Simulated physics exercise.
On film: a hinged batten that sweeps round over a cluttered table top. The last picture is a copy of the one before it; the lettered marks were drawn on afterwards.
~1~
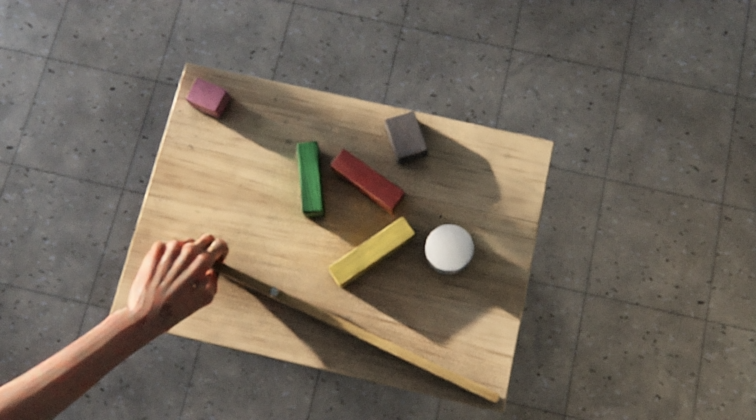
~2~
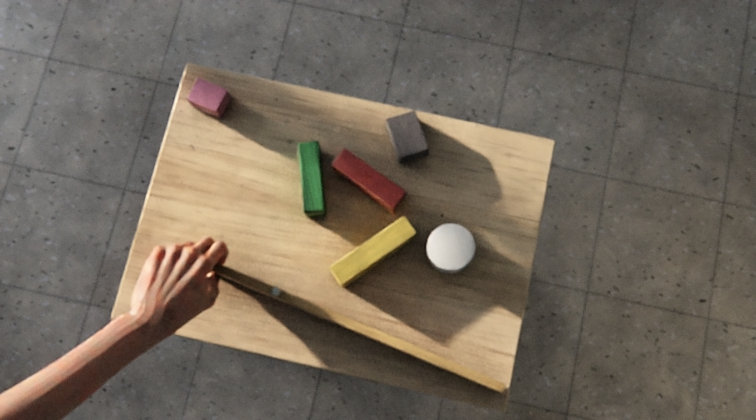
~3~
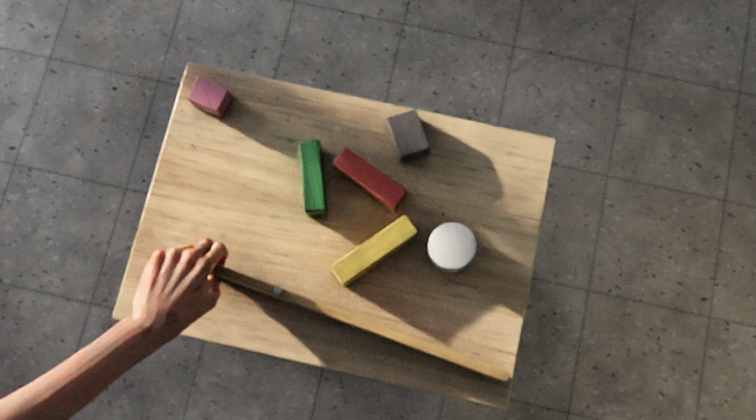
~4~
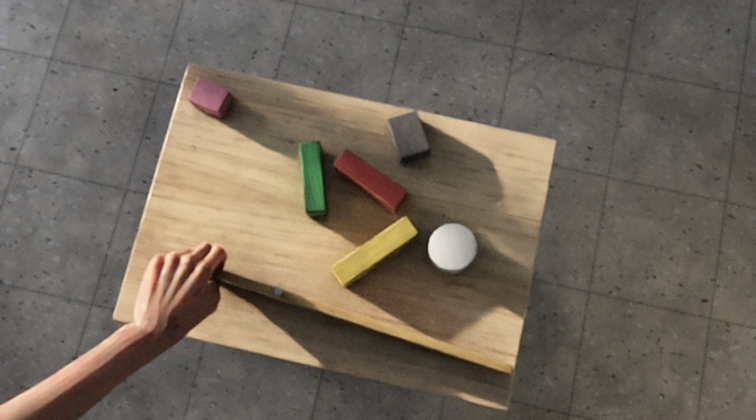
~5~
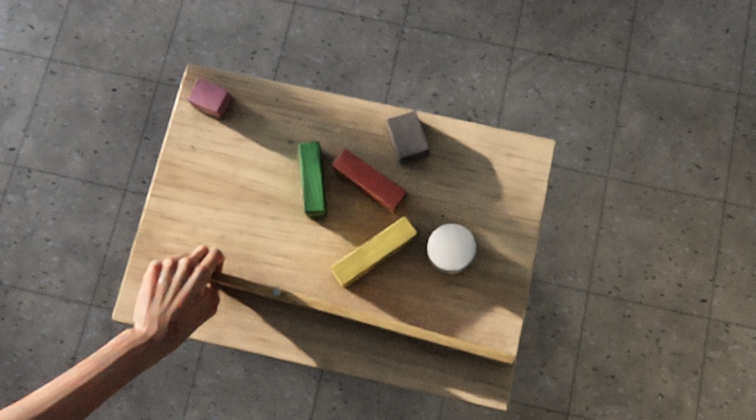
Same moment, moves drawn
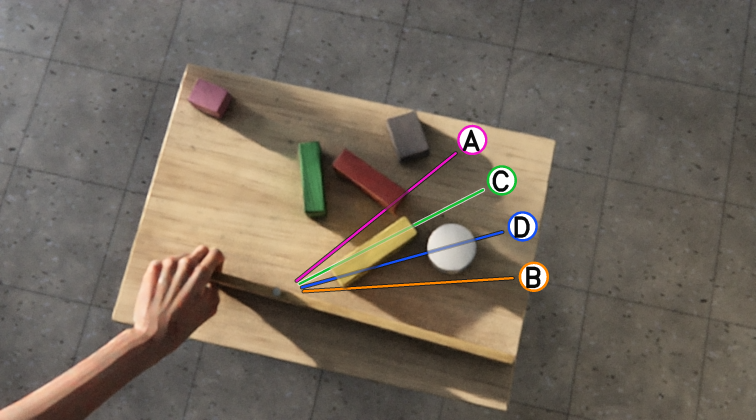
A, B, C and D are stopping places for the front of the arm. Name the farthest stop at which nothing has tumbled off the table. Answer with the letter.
It should halt at A.
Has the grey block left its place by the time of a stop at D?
No.
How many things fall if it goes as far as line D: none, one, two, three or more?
By then, none.
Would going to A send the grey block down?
No.
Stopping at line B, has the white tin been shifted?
By then, no.
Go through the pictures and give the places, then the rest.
The first frame shows yellow bar (372, 253); white tin (449, 250); arm (390, 348).
The second frame shows arm (393, 342); grey block (407, 137).
The third frame shows arm (396, 336); green stick (313, 178).
The fourth frame shows arm (398, 333); white tin (452, 249).
The fifth frame shows arm (400, 328); grey block (408, 137); pink block (210, 99); green stick (313, 180).
On the copy, A at (378, 216); B at (409, 285); C at (393, 236); D at (403, 260).
On A. First, arm (403, 284); grey block (408, 137); pink block (210, 99).
Then, arm (391, 241); white tin (436, 193); yellow bar (371, 237).
Finally, arm (376, 216); grey block (396, 117); white tin (414, 156); nothing has fallen.
By contrast, B is safe but short; C is safe but short; D is safe but short.
